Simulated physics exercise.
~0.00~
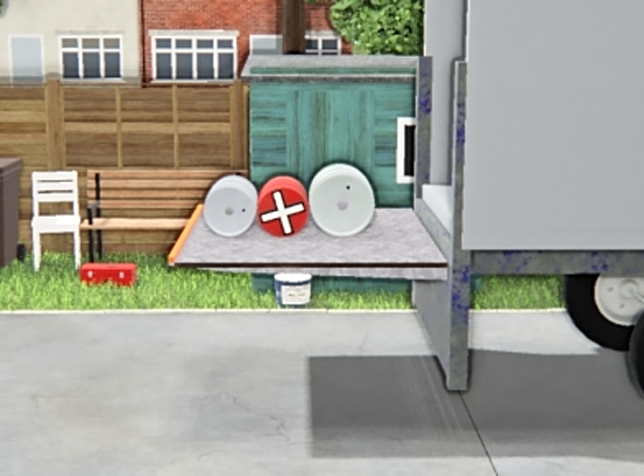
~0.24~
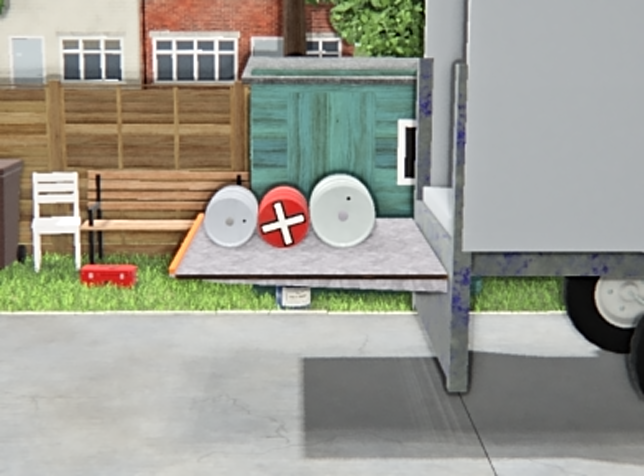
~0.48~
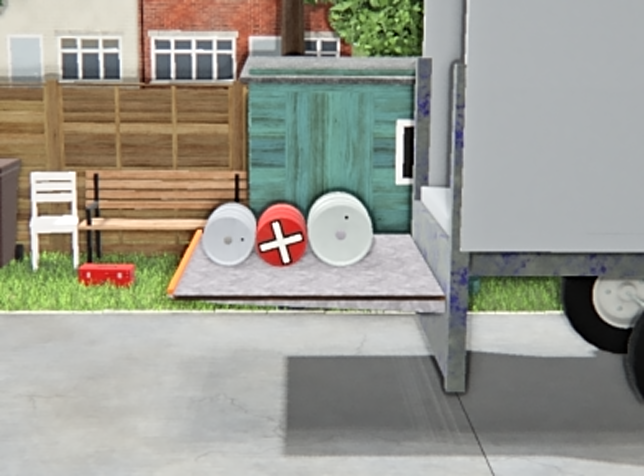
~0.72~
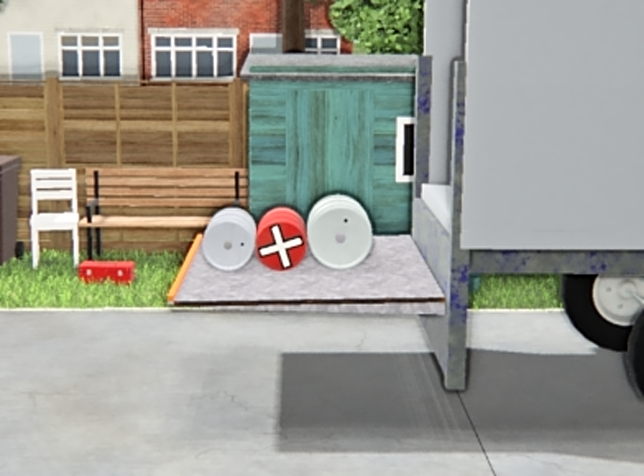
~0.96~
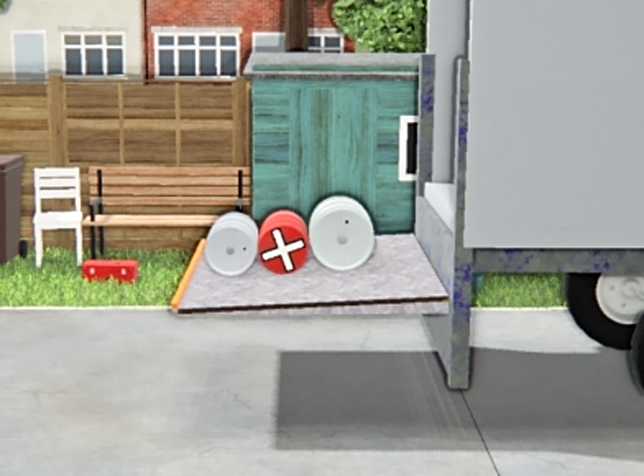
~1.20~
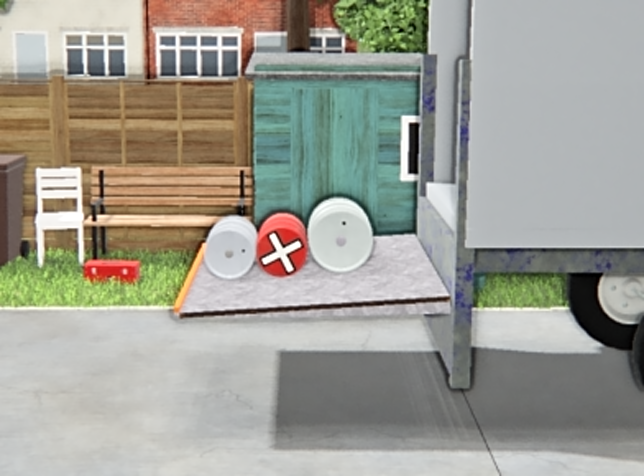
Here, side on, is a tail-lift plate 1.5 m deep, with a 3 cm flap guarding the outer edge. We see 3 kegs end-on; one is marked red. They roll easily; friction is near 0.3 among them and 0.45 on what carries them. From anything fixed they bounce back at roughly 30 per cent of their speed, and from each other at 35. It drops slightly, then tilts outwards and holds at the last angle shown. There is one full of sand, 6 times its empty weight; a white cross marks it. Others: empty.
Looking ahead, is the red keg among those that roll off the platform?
Red: Stays put.
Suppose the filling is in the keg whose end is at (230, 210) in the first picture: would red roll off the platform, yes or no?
The answer for red is then negative.
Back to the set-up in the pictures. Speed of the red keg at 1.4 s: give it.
Roughly 0.2 m/s.
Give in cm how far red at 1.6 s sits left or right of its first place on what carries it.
Red 10 left.
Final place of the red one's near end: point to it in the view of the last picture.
Near pixel (205, 257).
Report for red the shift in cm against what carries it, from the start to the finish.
Red ends up 50 from where it began.
By 1.4 s, red is on the plate, 55 cm from the stop, rolling left; 0 of 3 are off.
By 1.6 s, red is on the plate, 50 cm from the stop, rolling left; 0 of 3 are off.
By 2.8 s, red is on the plate, 20 cm from the stop, rolling left; 1 of 3 is off.
Finally (5.0 s), red is on the plate, 10 cm from the stop; 1 of 3 is off.
